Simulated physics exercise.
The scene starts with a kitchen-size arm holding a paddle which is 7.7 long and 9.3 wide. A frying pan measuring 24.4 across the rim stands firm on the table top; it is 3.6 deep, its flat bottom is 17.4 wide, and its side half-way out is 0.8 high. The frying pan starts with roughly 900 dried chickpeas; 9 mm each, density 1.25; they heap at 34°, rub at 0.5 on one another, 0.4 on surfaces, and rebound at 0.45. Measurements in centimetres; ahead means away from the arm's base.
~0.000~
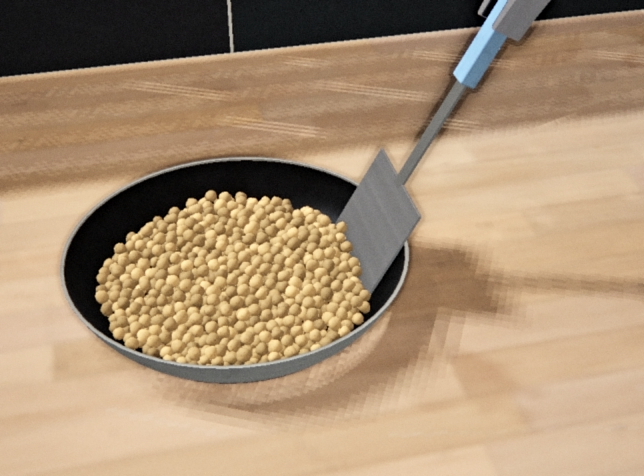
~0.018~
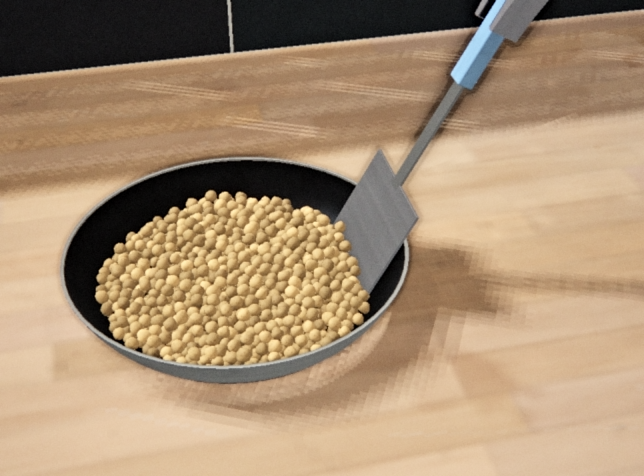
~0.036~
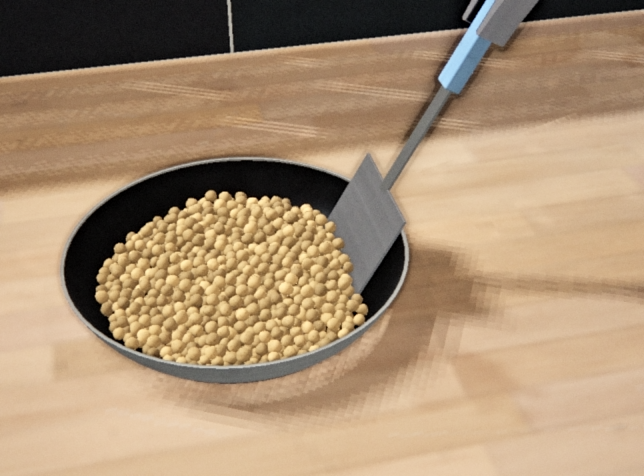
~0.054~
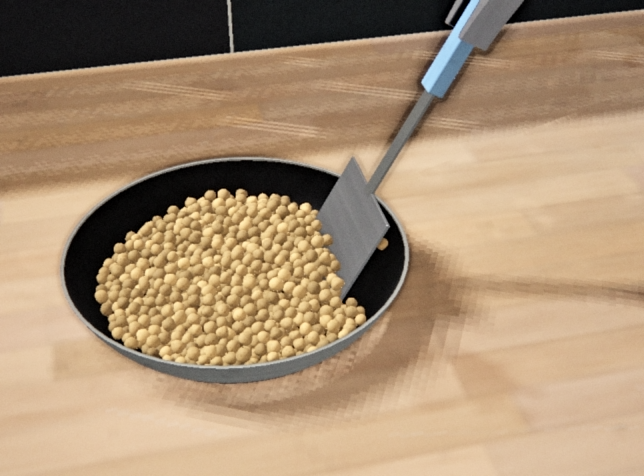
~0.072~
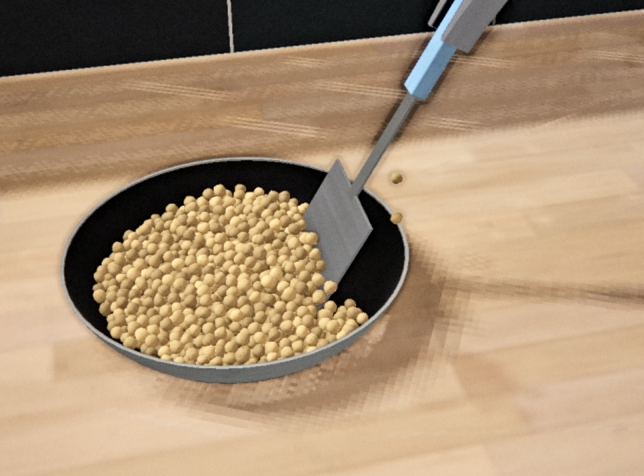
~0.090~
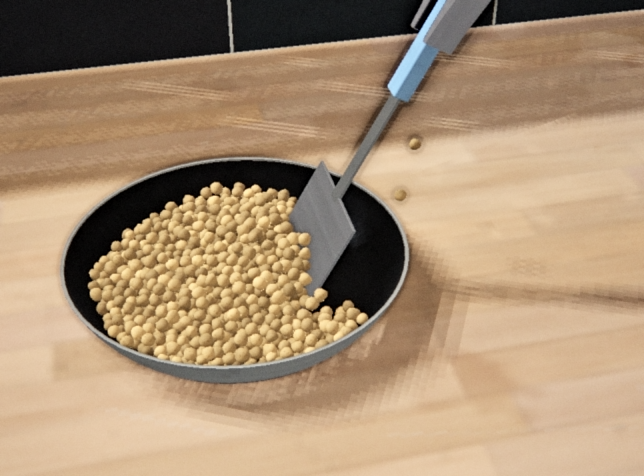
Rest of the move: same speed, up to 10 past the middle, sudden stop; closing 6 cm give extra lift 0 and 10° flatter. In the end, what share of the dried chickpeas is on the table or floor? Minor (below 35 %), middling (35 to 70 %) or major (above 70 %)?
Middling.
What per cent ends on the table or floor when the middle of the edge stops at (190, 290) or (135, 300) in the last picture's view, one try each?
The two tries give near 0 and near 15 in a hundred.
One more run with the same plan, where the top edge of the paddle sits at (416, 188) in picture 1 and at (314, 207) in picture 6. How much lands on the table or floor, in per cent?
My guess would be close to 45 per cent.
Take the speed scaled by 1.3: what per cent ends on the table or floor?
Around 45 percent would finish on the table or floor.
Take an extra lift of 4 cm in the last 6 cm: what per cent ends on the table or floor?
It comes to near 30 percent.
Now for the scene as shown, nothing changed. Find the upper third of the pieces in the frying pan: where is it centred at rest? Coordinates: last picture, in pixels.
Somewhere near (198, 290) in the last picture.
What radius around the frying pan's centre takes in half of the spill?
Estimate: Near 20 cm.
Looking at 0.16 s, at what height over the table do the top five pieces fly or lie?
They are near 9 cm up.
By 0.16 s, sloping 61°, highest piece 18 above the table; 898 in the frying pan, 2 on the blade or in flight.
By 0.24 s, sloping 57°, highest piece 21 above the table; 890 in the frying pan, 10 on the blade or in flight.
By 0.48 s, sloping 51°, highest piece 5 above the table; 512 in the frying pan, 368 on the table or floor, 20 on the blade or in flight.
By 1.53 s, sloping 51°, highest piece 3 above the table; 511 in the frying pan, 389 on the table or floor.
Final count, 511 in the frying pan, 389 on the table or floor. That is 43 % on the table or floor.
